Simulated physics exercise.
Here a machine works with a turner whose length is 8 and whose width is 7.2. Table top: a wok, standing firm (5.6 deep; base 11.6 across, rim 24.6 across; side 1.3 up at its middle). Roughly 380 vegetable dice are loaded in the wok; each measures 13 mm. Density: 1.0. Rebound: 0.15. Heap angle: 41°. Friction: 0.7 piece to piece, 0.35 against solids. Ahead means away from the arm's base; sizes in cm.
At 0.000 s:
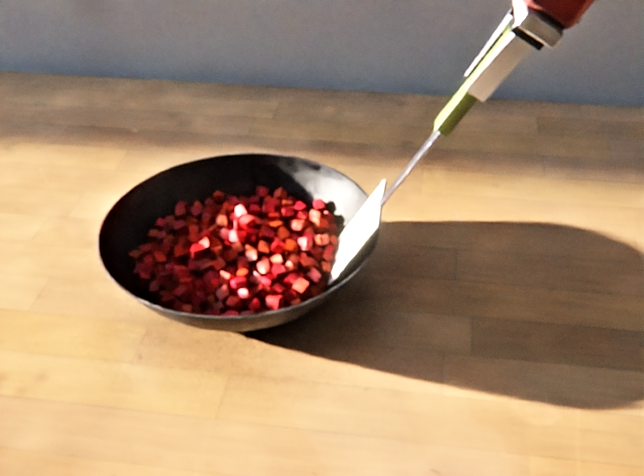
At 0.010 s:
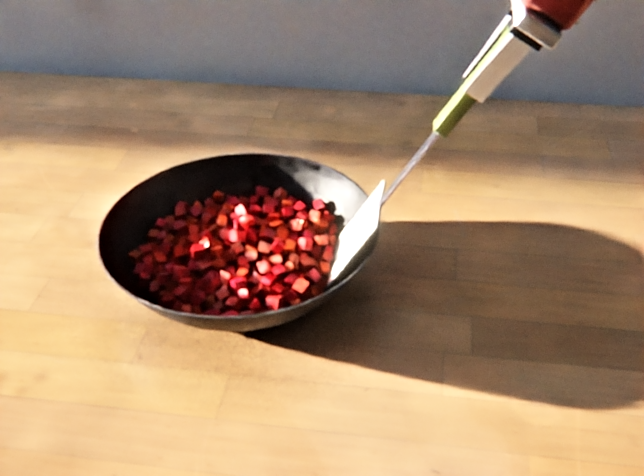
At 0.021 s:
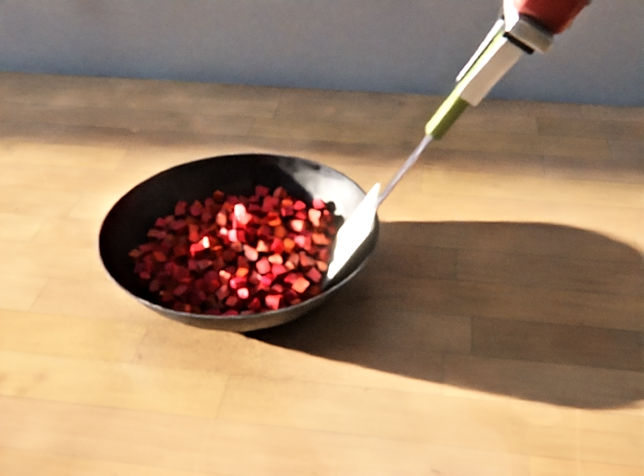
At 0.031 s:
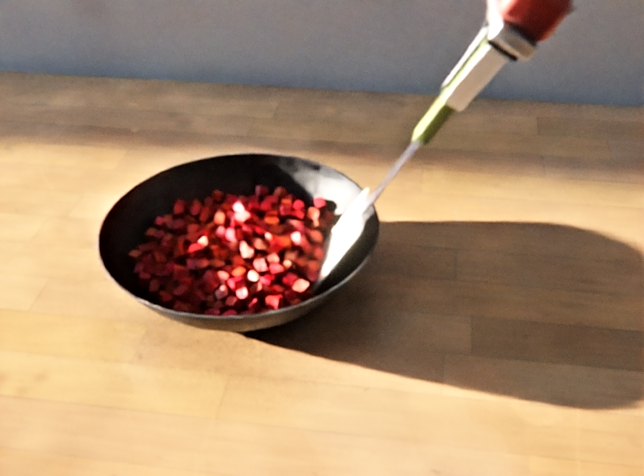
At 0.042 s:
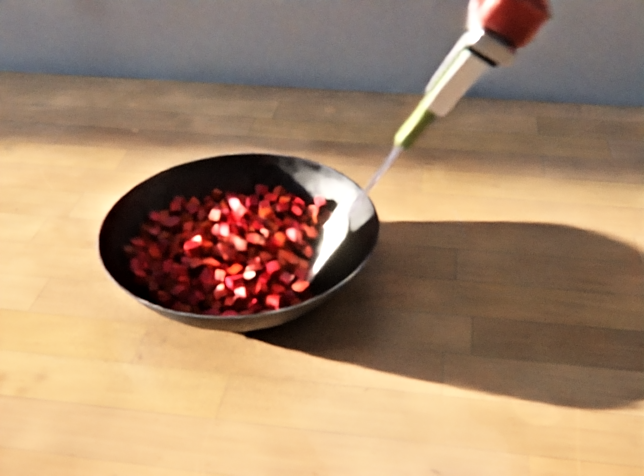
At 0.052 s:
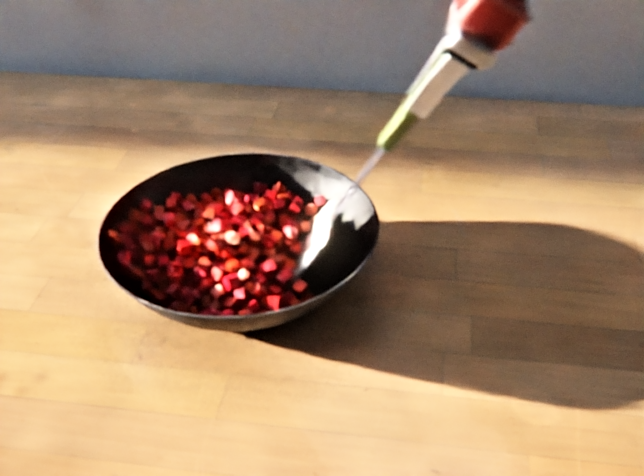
On a pale wooden tabletop before a plain grey-blue wall, seen from a raised, fixed viewpoint, strong light casts a long shadow to the right. A dark round wok holding a heap of small red dice sits left of centre, with a red-and-white machine arm gripping a green-handled turner at upper right. The arm moves the turner leftward inside the wok, slowly then faster, pushing the dice left.
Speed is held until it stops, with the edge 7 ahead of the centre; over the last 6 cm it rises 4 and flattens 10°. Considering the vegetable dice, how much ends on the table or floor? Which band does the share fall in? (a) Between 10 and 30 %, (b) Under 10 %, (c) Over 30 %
c.
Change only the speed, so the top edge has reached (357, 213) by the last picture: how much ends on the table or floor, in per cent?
Roughly 25 per cent.
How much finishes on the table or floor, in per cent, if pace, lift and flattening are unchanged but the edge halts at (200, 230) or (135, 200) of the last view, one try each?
I'd say some 15 per cent, then some 55 per cent.
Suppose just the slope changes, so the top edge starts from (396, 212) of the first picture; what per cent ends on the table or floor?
About 35 per cent.
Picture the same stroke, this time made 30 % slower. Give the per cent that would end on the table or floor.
Then about 35 per cent.
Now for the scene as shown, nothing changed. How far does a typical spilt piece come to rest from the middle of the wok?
Estimate: Near 26 cm.
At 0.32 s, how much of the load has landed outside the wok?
It works out to about 20 in a hundred.
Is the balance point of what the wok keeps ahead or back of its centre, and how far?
3.5 cm ahead.
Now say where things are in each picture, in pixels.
The first picture shows turner top edge at (382, 202), sloping 59°; upper third of the load around (239, 246), from x 135 to 330, top at y 190; 382 in the wok.
The second picture shows turner top edge at (381, 203), sloping 59°; upper third of the load around (239, 246), from x 135 to 330, top at y 190.
The third picture shows turner top edge at (376, 205), sloping 59°; upper third of the load around (238, 246), from x 135 to 330, top at y 190.
The fourth picture shows turner top edge at (364, 210), sloping 59°; upper third of the load around (238, 244), from x 135 to 330, top at y 190.
The fifth picture shows turner top edge at (348, 214), sloping 59°; upper third of the load around (234, 241), from x 130 to 330, top at y 190.
The sixth picture shows turner top edge at (332, 215), sloping 59°; upper third of the load around (222, 237), from x 115 to 330, top at y 190; 382 in the wok.
After 0.08 s, sloping 59°, highest piece 9 above the table; 377 in the wok, 5 on the blade or in flight.
After 0.10 s, sloping 56°, highest piece 12 above the table; 366 in the wok, 16 on the blade or in flight.
After 0.32 s, sloping 49°, highest piece 31 above the table; 235 in the wok, 69 on the table or floor, 78 on the blade or in flight.
After 1.37 s, sloping 49°, highest piece 6 above the table; 235 in the wok, 147 on the table or floor.
At rest, 235 in the wok, 147 on the table or floor. That is 38 % on the table or floor.
